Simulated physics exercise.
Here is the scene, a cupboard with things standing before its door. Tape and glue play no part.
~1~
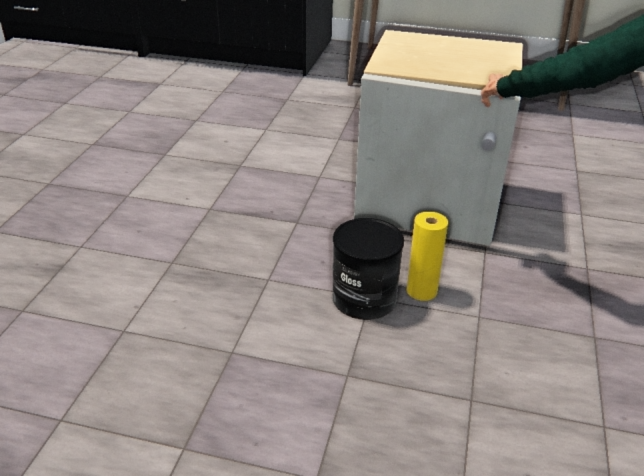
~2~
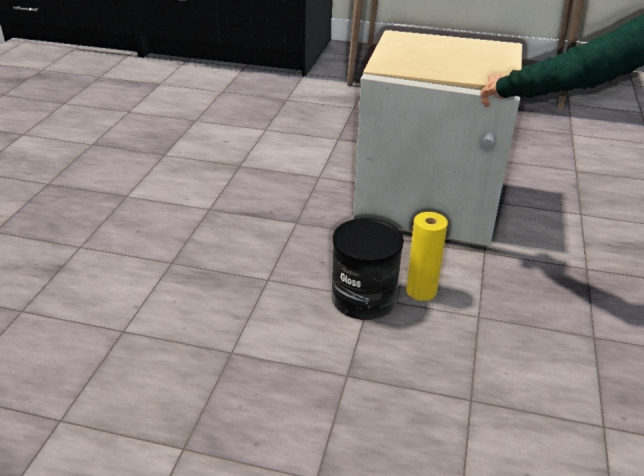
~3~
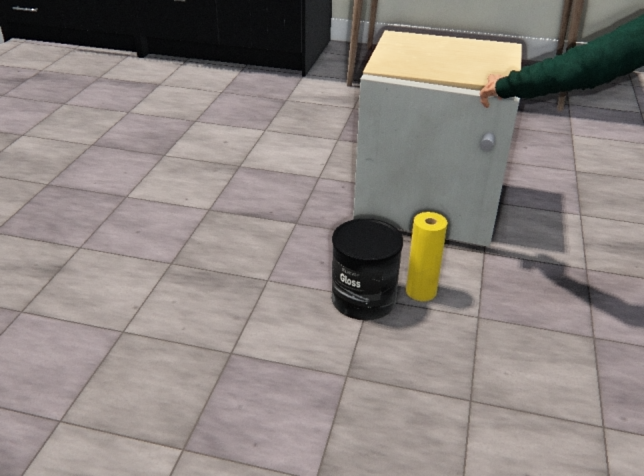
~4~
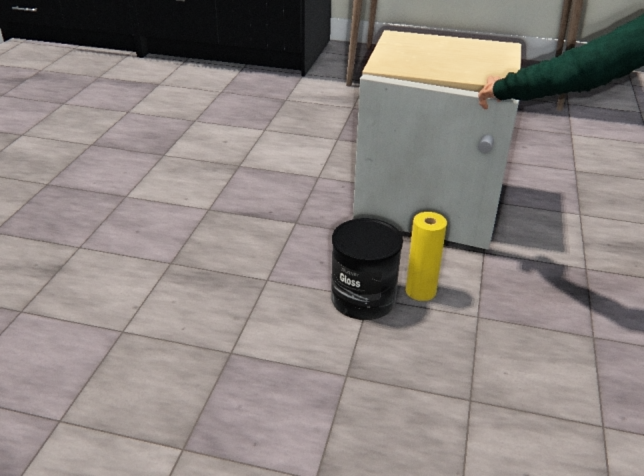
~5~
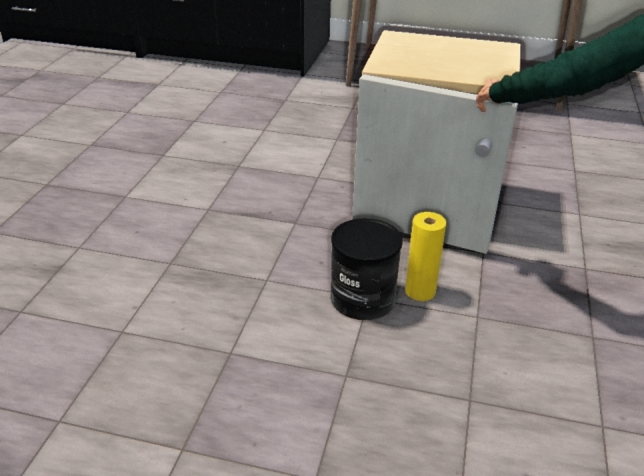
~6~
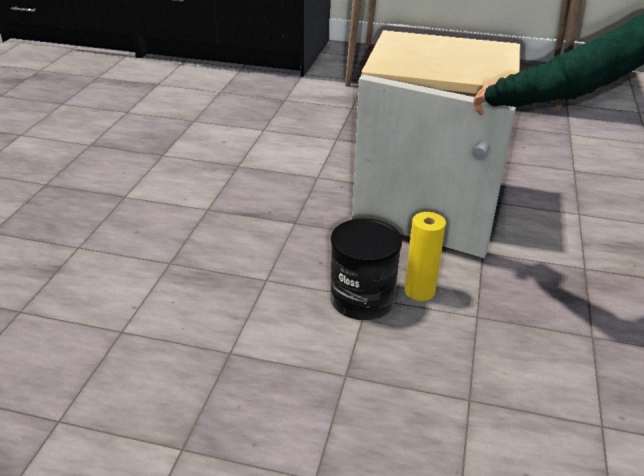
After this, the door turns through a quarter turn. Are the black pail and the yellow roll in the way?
In the end the black pail is pushed along; the yellow roll is pushed along.
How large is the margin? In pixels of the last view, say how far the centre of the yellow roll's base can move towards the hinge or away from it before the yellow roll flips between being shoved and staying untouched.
A shift of 32 pixels to the right.
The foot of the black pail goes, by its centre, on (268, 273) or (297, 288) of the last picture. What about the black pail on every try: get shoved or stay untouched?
The black pail, try by try, is never reached; gets hit and moved.
Then, 1.12 s on from there, door 56° open; black pail displaced a little near (340, 273); yellow roll displaced about its own width near (391, 270).
Then, 1.56 s on from there, door 73° open; black pail displaced about its own width near (298, 276); yellow roll displaced well along near (349, 275).
In the end, the black pail gets knocked, near (254, 274); the yellow roll gets knocked, near (305, 272).
